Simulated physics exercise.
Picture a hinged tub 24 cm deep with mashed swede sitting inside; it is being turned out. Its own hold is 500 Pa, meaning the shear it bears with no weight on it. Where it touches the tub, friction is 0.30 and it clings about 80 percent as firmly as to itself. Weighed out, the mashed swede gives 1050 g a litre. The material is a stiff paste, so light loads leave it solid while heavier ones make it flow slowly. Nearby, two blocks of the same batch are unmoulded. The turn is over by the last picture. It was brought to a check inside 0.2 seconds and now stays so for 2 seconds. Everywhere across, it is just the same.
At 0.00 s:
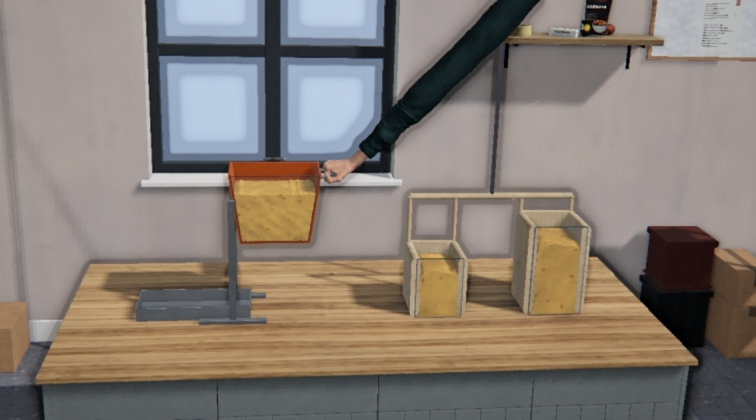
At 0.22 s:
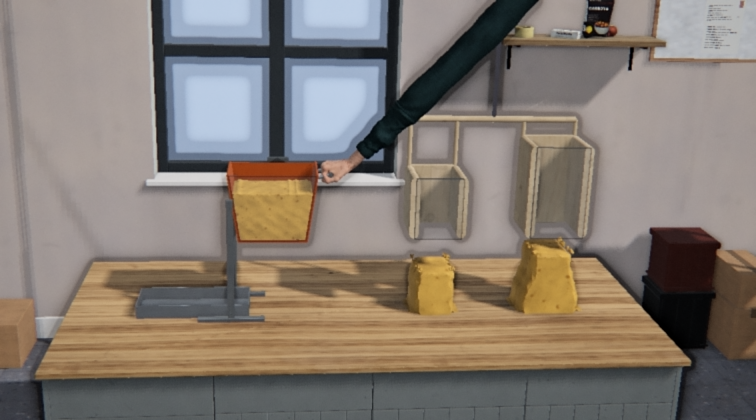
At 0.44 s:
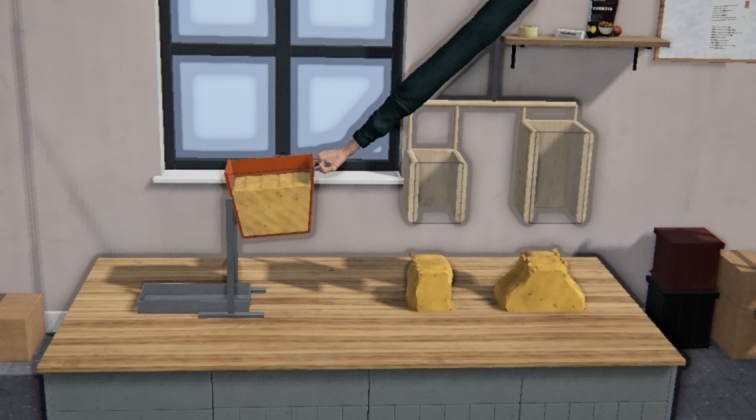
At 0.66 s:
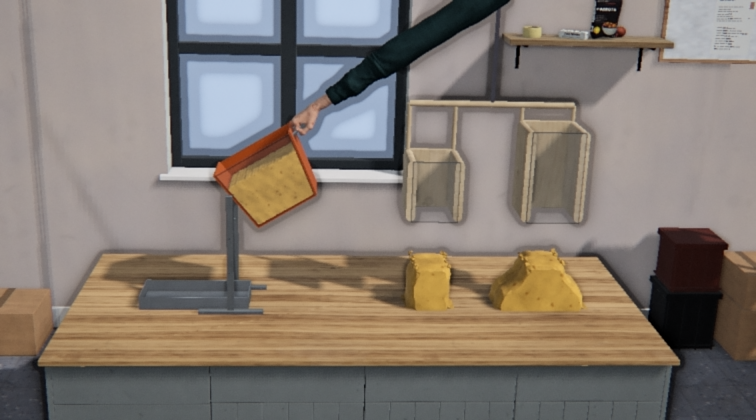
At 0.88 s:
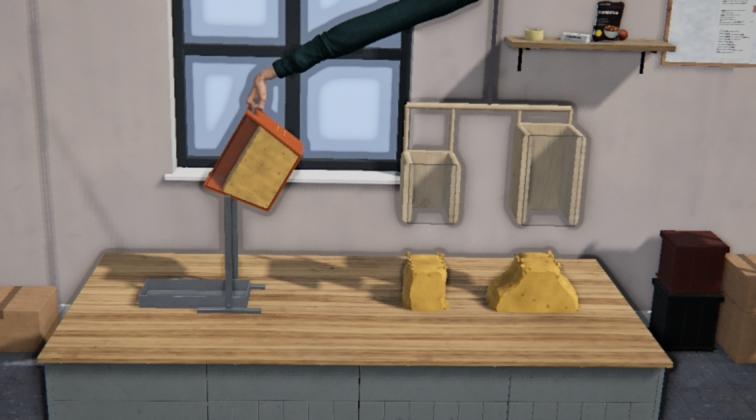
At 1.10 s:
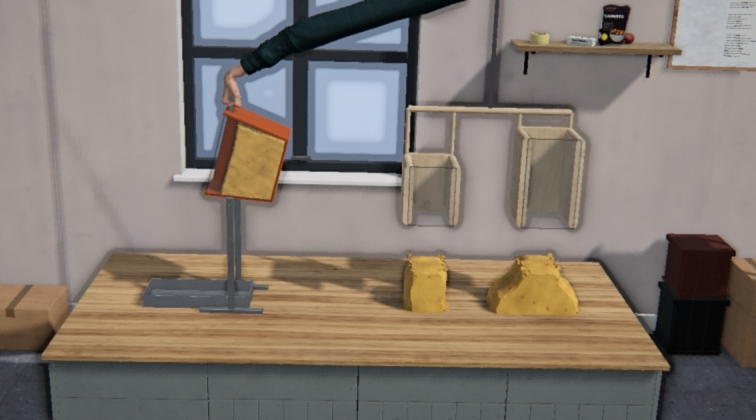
An arm in a dark green sleeve reaches over a wooden-topped grey counter, seen from the front and slightly above, before a window. It holds an orange tub of yellow mash on a grey stand at left, with two mash-filled moulds at right. The moulds lift off, the taller block slumps and spreads, and the hand tilts the tub steeply leftward as the view drifts slightly.
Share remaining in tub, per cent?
Approx. 100 %.
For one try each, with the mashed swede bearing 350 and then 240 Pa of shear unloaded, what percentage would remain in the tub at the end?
First 70 %, second 60 %.
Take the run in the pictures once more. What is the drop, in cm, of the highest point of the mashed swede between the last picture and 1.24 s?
Roughly 2 cm.
After 1.24 s, the tub is at 76 degrees and holds 100 %.
After 1.41 s, the tub is at 76 degrees and holds 100 %.
After 1.58 s, the tub is at 76 degrees and holds 100 %.
After 1.75 s, the tub is at 76 degrees and holds 100 %.
After 3.10 s, the tub is at 76 degrees and holds 100 %.
